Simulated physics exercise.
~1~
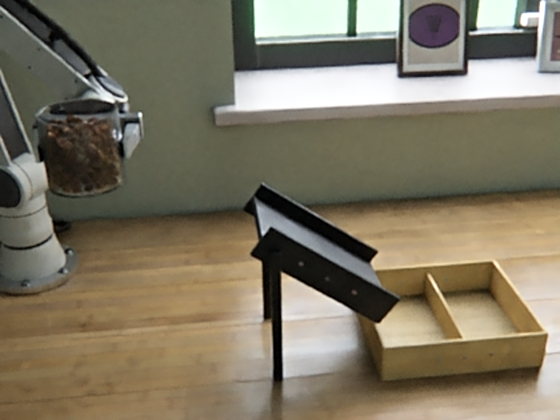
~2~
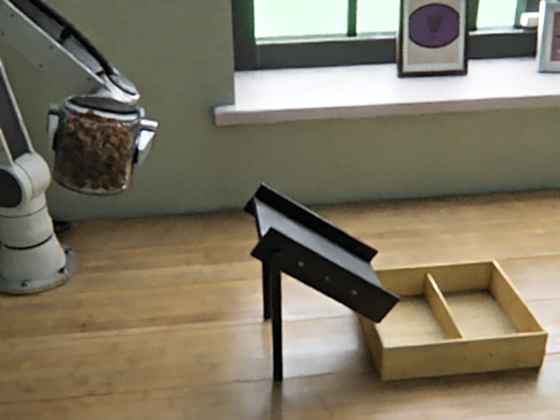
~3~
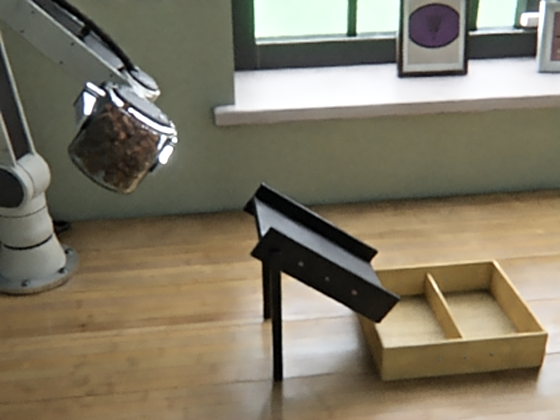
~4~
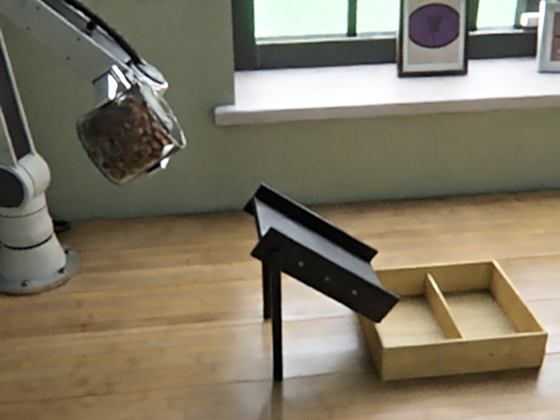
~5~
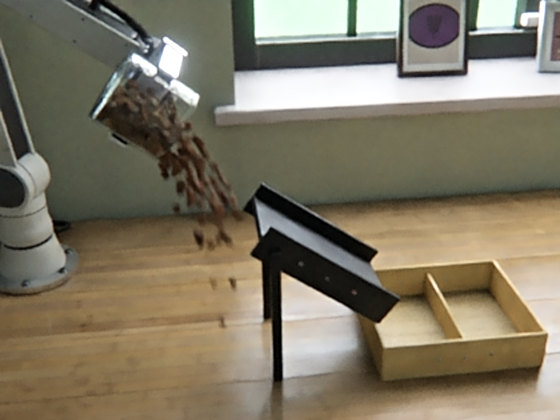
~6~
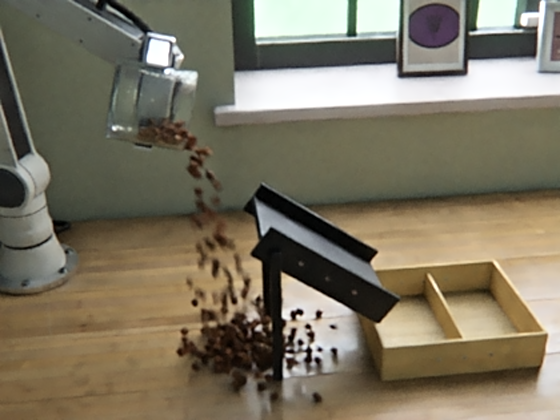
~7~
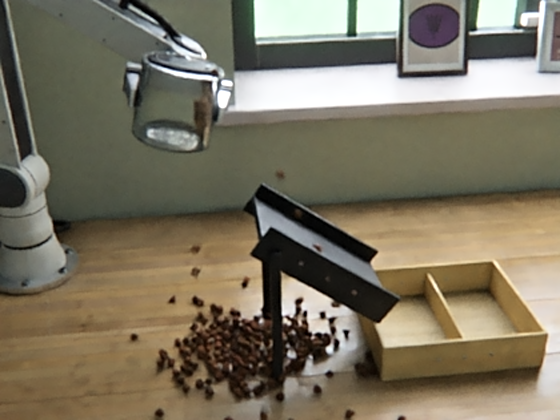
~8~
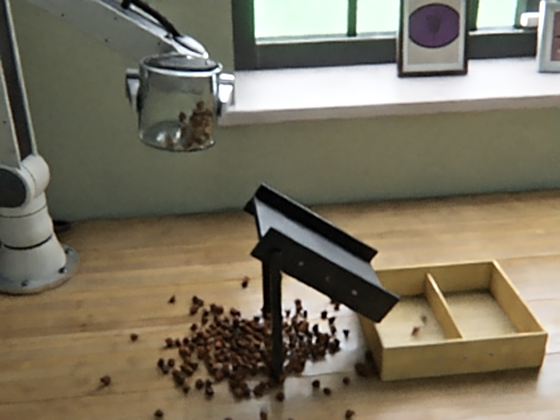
A robot arm tips a clear beaker, spilling most brown pellets onto the table beneath a black chute.
